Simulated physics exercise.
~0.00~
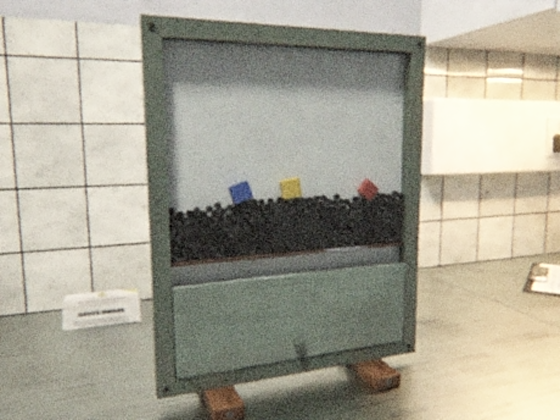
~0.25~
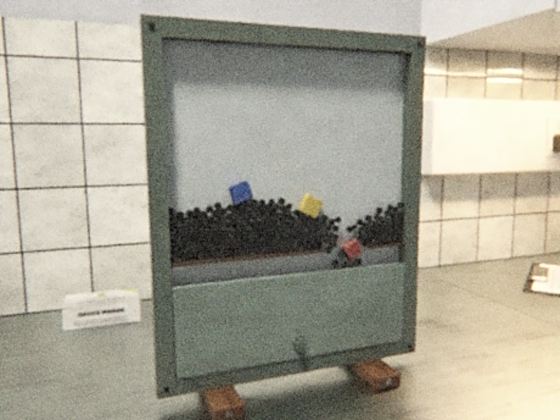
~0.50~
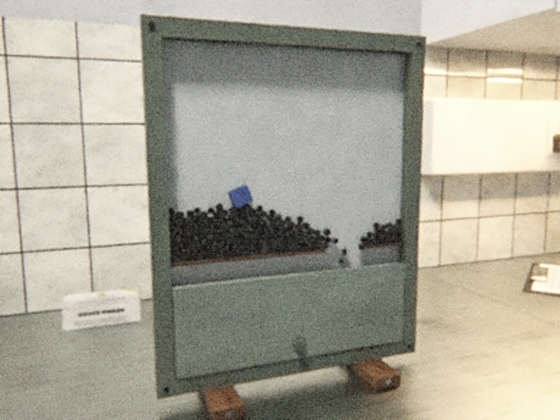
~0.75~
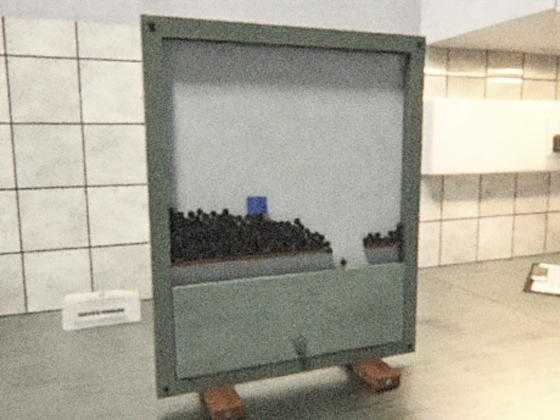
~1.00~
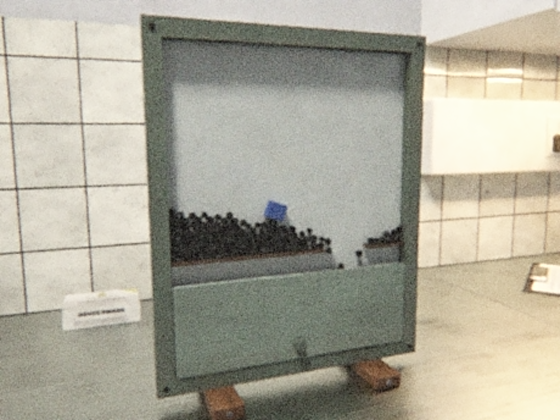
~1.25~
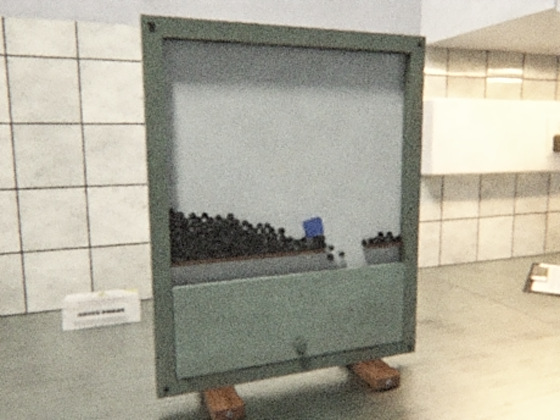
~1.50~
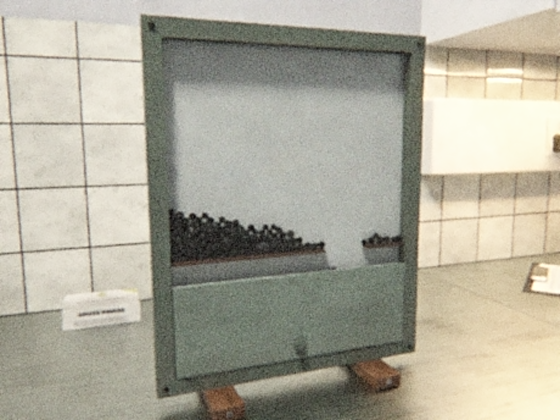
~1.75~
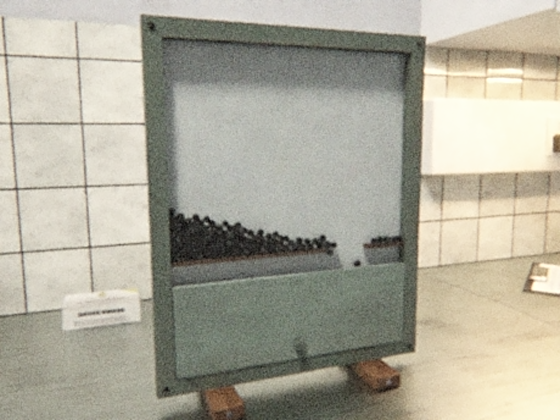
On a counter in front of a tiled wall, a green-framed case with a clear face holds a layer of small black beads, with a blue, a yellow and a red block resting on top. A gap opens in the floor toward the right, and beads pour down through it as the red block sinks with them and the yellow block slides right. Soon both blocks are gone, while the blue one stays on the left-hand heap. As more beads drain, it shifts right down the slope, tipping, and then disappears too. Finally, a large sloping heap remains left of the gap and a small one right of it.
